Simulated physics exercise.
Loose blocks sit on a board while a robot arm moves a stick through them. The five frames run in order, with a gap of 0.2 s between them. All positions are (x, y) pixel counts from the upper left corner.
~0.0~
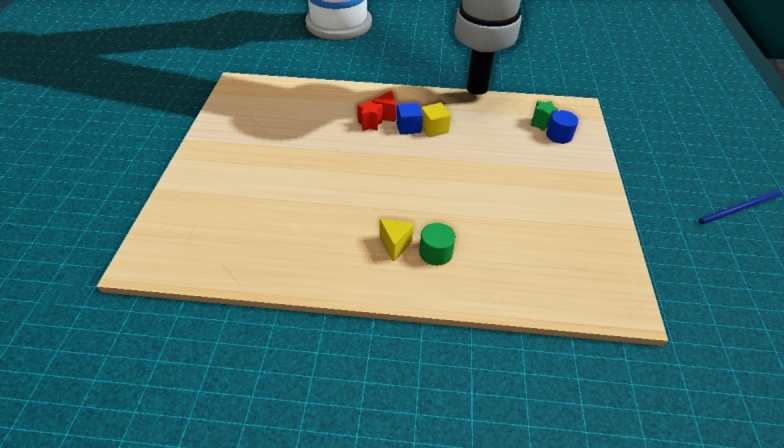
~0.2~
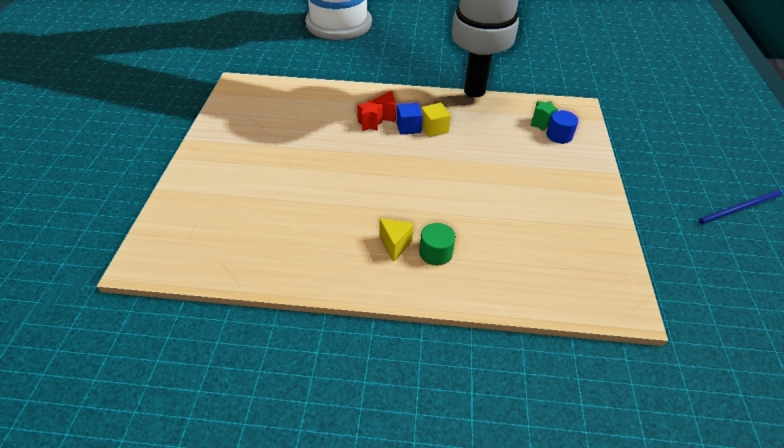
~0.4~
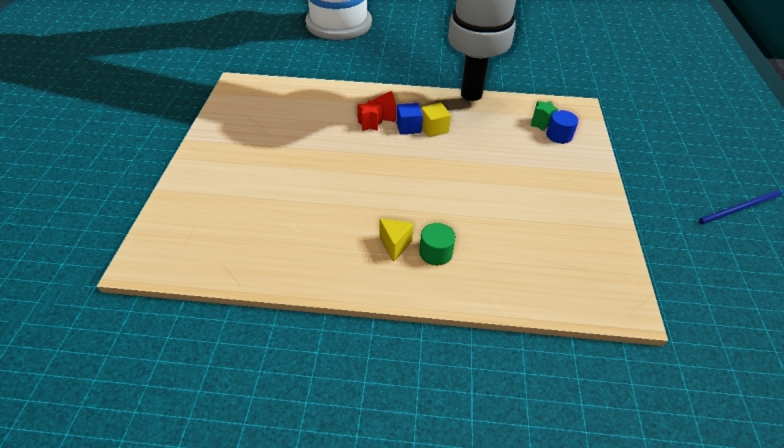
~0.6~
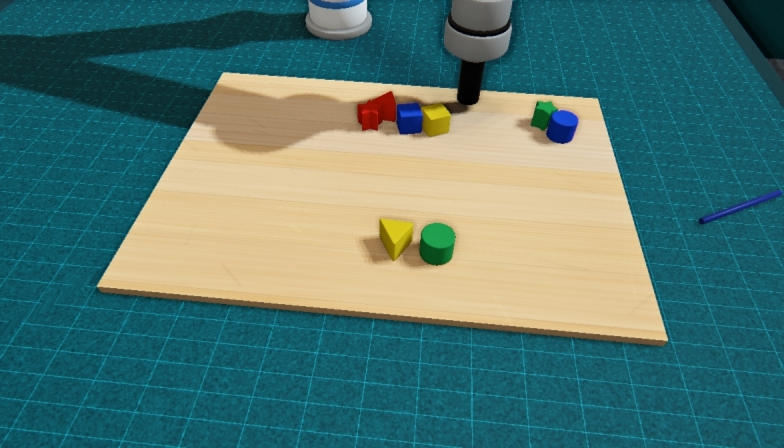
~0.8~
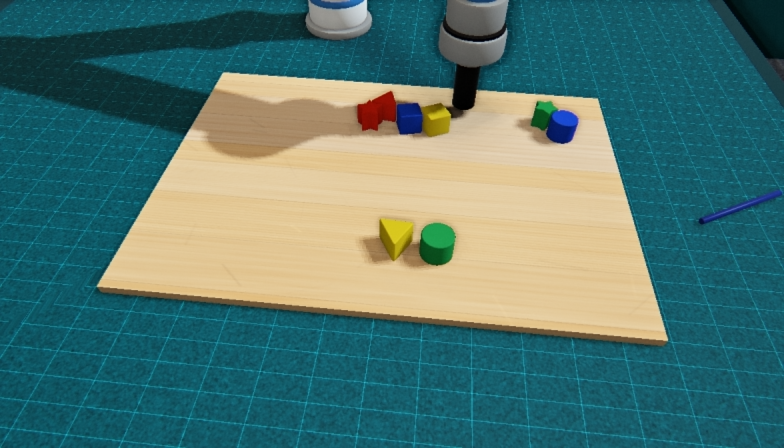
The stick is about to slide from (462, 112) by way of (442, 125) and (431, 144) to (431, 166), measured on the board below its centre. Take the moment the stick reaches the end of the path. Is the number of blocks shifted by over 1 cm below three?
Going by the path, yes.
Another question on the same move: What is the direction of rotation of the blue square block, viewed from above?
The blue square block rotates clockwise.
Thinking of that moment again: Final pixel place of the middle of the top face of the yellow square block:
My prediction: (407, 143).
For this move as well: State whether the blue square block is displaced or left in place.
By the last moment of the path, the blue square block has shifted.
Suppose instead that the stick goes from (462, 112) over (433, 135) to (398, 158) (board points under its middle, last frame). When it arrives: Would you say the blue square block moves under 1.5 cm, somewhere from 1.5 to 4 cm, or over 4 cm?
Movement: 1.5 to 4 cm.
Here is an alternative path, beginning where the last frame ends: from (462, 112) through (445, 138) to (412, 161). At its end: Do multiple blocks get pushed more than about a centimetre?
Yes - that is the case.
On the path given first. One third of the way, stick at (442, 118); blue square block at (401, 112), turned 35° clockwise; yellow square block at (427, 118).
Two thirds of the way, stick at (432, 136); blue square block at (401, 113), turned 35° clockwise; yellow square block at (414, 136).
At the end, stick at (432, 158); red triangular block not moved; blue square block at (401, 113), turned 35° clockwise; yellow square block at (407, 143), turned 20° clockwise.
